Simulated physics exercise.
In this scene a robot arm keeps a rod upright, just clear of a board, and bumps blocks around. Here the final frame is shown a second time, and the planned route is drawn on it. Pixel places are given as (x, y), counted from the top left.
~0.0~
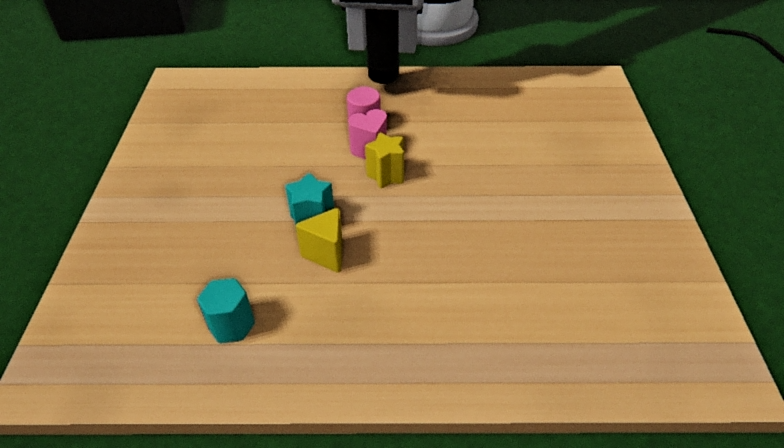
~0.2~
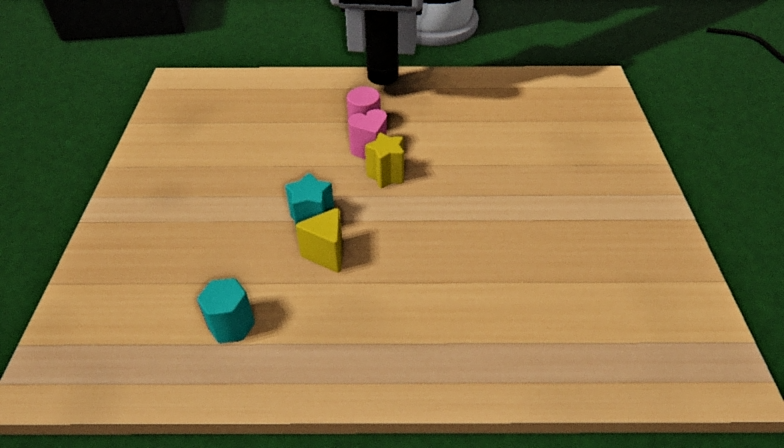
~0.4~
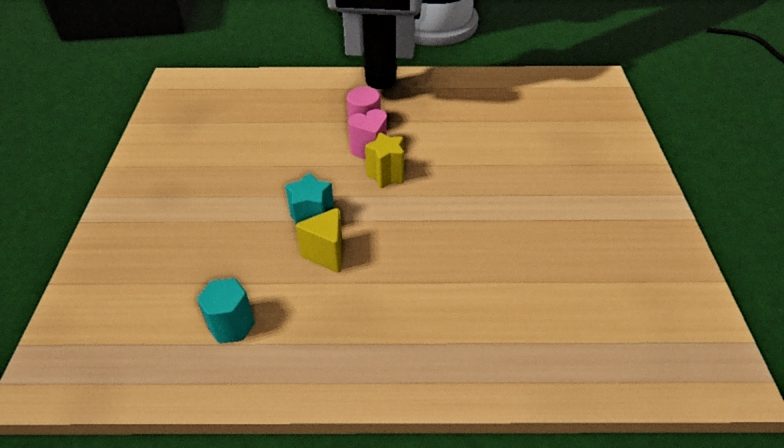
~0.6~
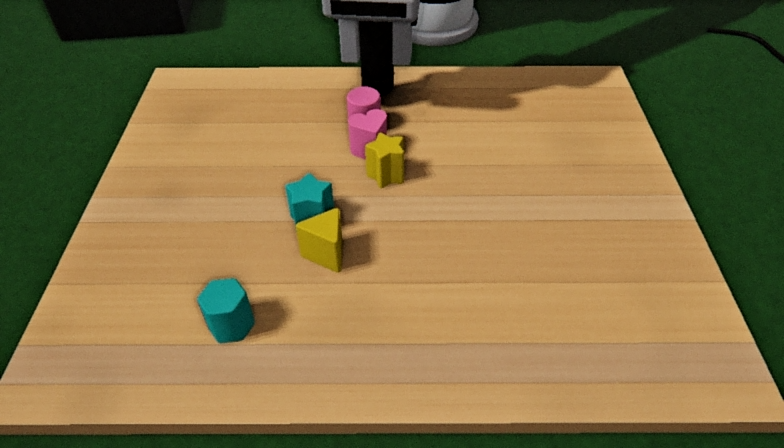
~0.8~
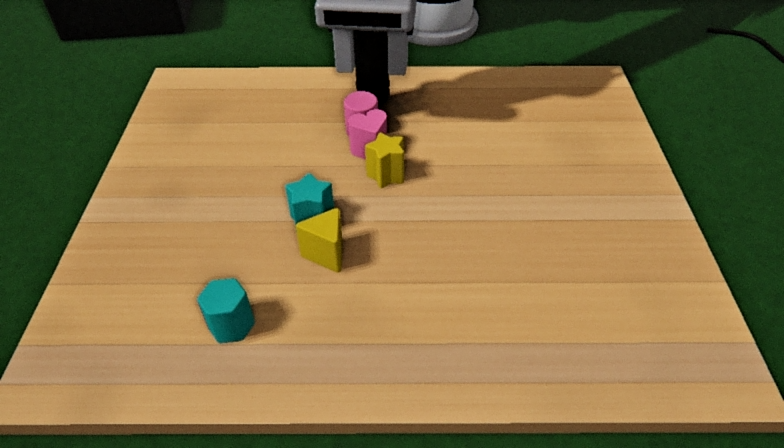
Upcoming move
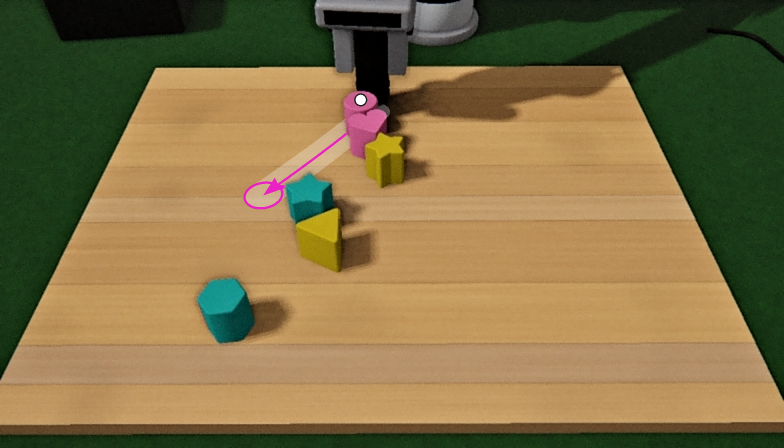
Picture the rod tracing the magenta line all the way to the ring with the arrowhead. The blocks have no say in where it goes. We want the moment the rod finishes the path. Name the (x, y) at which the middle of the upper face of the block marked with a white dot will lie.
The point I'd pick in the picture is (316, 157).
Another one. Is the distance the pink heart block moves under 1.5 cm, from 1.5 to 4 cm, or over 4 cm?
Displacement: 1.5 to 4 cm.
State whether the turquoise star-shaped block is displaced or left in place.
It's unmoved.
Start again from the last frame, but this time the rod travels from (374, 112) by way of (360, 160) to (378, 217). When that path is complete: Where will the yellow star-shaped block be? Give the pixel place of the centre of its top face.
I'd guess (407, 167).
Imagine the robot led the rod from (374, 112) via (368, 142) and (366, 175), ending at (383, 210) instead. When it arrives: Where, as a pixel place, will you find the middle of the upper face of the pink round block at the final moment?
I'd place it at (327, 130), taking the centre of its top.
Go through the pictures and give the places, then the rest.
The first picture shows lower end of the rod (384, 76), tops of blocks, turquoise star-shaped block (308, 188), pink round block (363, 95), pink heart block (369, 120), yellow star-shaped block (386, 144).
The second picture shows rod (383, 78), blocks as before.
The third picture shows rod (381, 82), blocks as before.
The fourth picture shows rod (378, 88), blocks as before.
The fifth picture shows rod (373, 98), turquoise star-shaped block (308, 188), pink round block (361, 100), pink heart block (369, 120), yellow star-shaped block (386, 144).
The drawn path runs from (374, 112) directly to (263, 195); the dot is on the pink round block.
On the path given first. One third of the way, rod (340, 124); pink round block (333, 129); pink heart block (365, 132), turned 50° anticlockwise; yellow star-shaped block (390, 145), turned 15° clockwise.
Two thirds of the way, rod (302, 152); pink round block (317, 154); pink heart block (365, 132), turned 50° anticlockwise; yellow star-shaped block (390, 145), turned 15° clockwise.
At the end, rod (260, 181); turquoise star-shaped block not moved; pink round block (316, 157); pink heart block (365, 132), turned 50° anticlockwise; yellow star-shaped block (390, 145), turned 15° clockwise.
